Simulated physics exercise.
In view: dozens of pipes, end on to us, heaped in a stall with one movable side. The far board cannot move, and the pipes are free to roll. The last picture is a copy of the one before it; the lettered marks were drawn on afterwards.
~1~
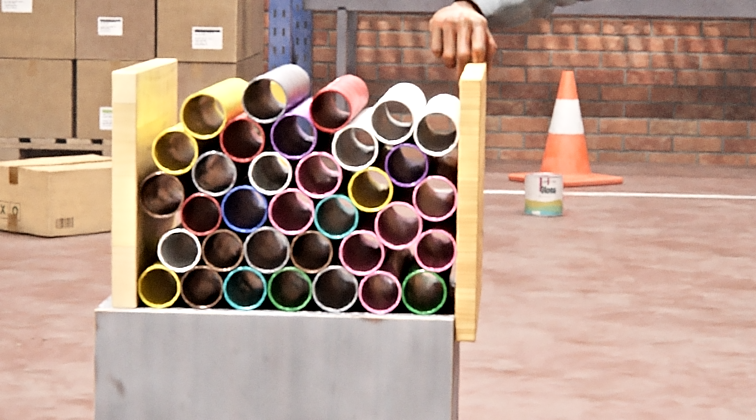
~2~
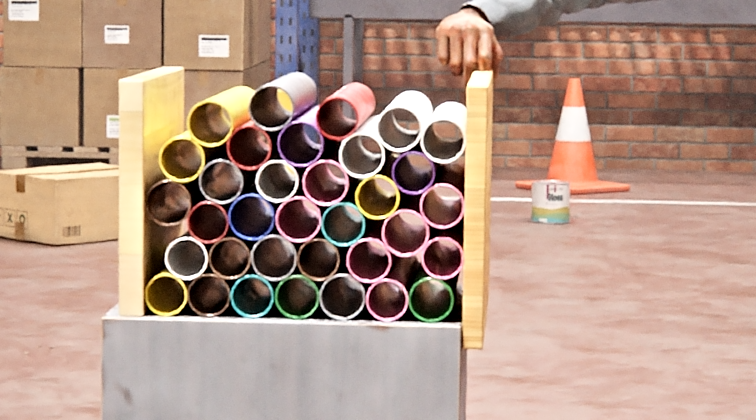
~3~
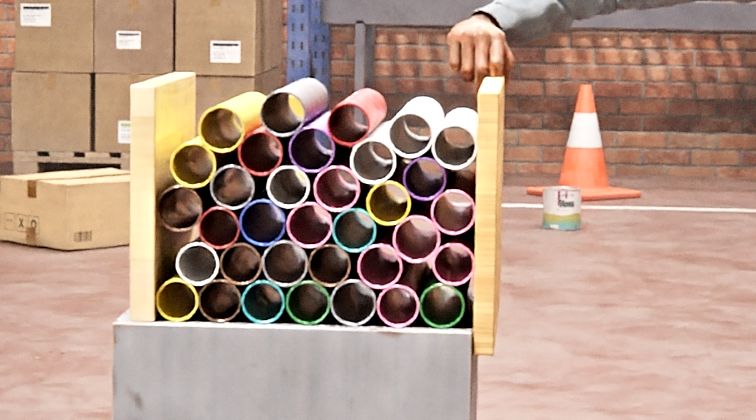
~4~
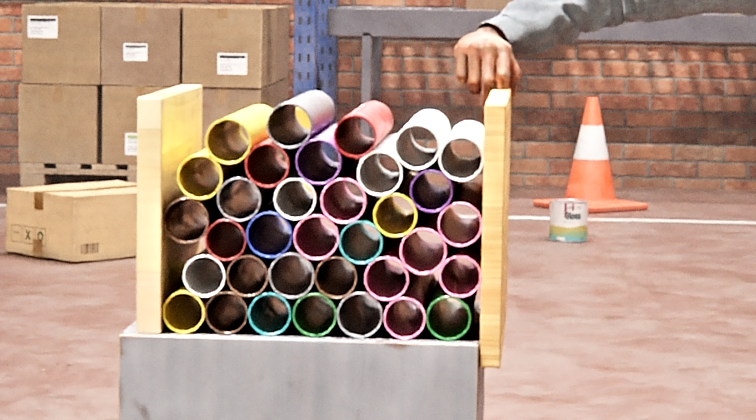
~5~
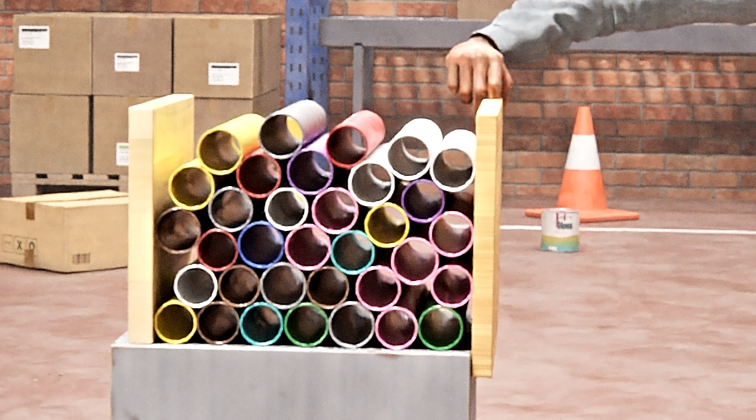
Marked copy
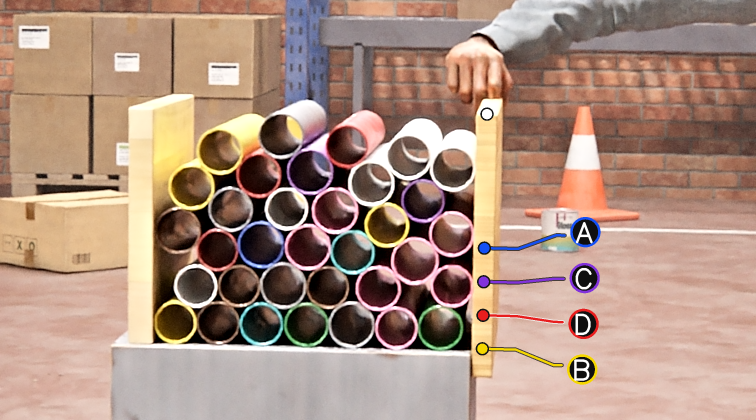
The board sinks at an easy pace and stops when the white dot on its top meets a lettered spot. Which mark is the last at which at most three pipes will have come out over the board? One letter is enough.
Slide it to A.
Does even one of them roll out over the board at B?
Yes, at B.
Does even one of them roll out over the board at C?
Yes, at C.
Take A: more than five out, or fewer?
Fewer than five.
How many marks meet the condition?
One of them.
On the marked copy, A at (484, 249); B at (482, 349); C at (483, 282); D at (483, 315); the white dot at (487, 114).
Following A. Soon after the start, top of the board (476, 176).
Later, top of the board (474, 246).
In the end, top of the board (474, 247), one out over the board.
As for the rest, B more than three out over the board; C four out over the board; D more than three out over the board.
